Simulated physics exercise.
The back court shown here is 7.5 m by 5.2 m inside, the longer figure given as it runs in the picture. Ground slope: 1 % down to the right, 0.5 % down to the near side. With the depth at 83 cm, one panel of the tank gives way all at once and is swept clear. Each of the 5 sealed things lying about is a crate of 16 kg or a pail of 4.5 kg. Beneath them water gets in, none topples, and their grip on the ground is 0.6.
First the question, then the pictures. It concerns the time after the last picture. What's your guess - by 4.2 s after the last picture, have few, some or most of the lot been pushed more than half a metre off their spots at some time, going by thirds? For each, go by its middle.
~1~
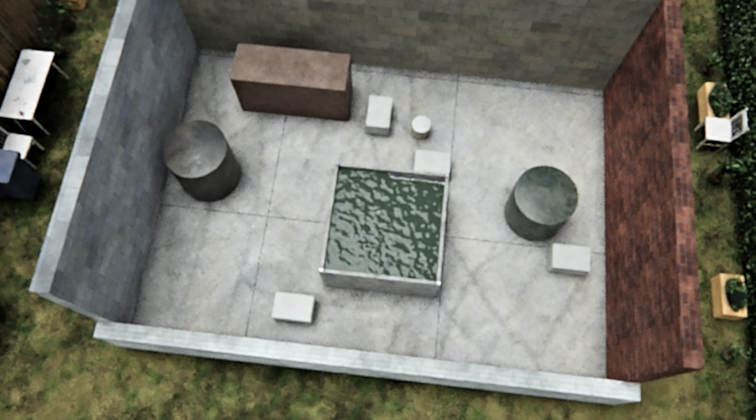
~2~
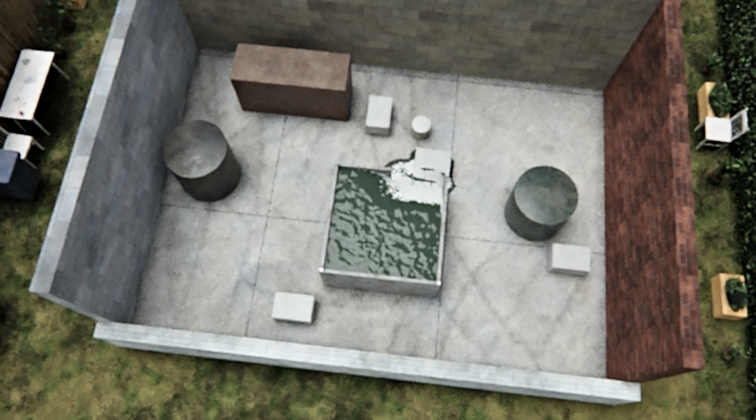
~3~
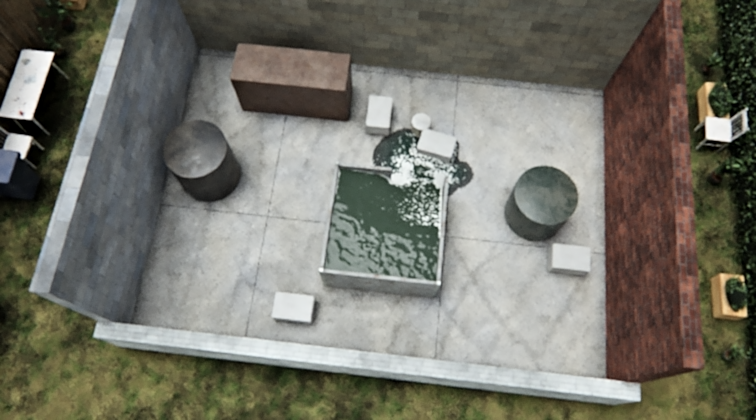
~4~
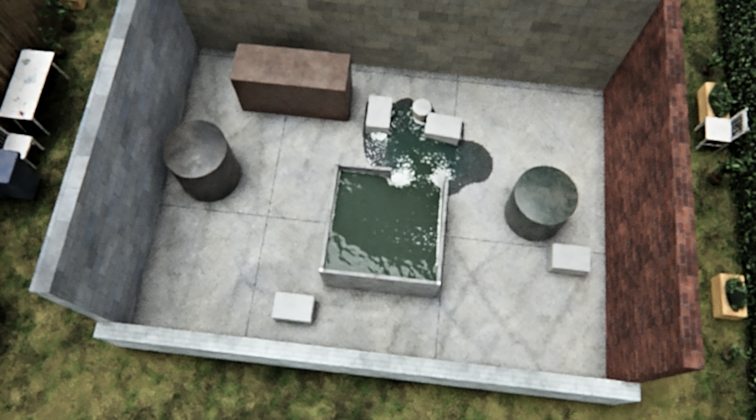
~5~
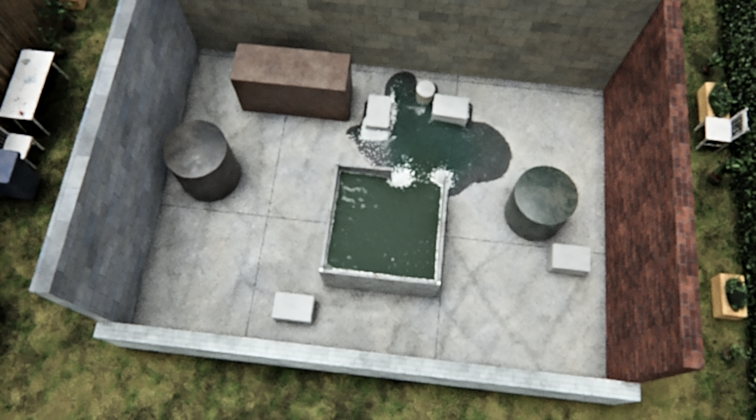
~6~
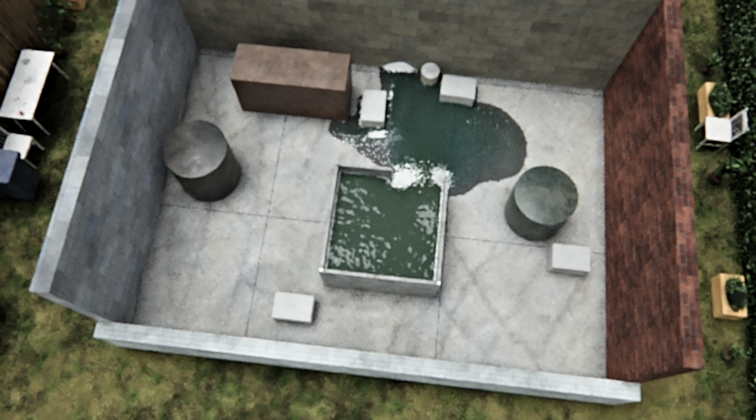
I'd guess most, two thirds or more.
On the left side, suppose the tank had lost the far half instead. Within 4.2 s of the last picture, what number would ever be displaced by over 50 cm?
Then it comes to 1 of them.
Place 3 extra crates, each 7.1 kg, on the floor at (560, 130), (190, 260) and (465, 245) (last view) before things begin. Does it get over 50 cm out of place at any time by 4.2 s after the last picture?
First exceeds it, second falls shy, third falls shy.
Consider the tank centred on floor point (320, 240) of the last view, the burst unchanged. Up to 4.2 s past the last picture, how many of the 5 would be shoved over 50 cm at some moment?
That gives 4 of them.
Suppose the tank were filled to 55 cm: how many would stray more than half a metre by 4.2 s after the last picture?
The answer would then be 3.
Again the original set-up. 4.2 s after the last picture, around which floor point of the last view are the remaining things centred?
Centre of the remaining things: Roughly (438, 199).
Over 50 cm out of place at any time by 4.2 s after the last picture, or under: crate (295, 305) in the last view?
Within it.
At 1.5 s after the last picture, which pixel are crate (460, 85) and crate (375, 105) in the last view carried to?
Roughly (531, 80), then roughly (365, 76).
Then, 0.4 s after the last picture 3 of 5 are over 50 cm from their spots; 2 afloat.
Then, 1.5 s after the last picture 3 of 5 are over 50 cm from their spots; 3 afloat.
Then, 2.8 s after the last picture 4 of 5 are over 50 cm from their spots; 3 afloat.
Then, 4.2 s after the last picture 4 of 5 are over 50 cm from their spots, and 4 have been at some point; 3 afloat.
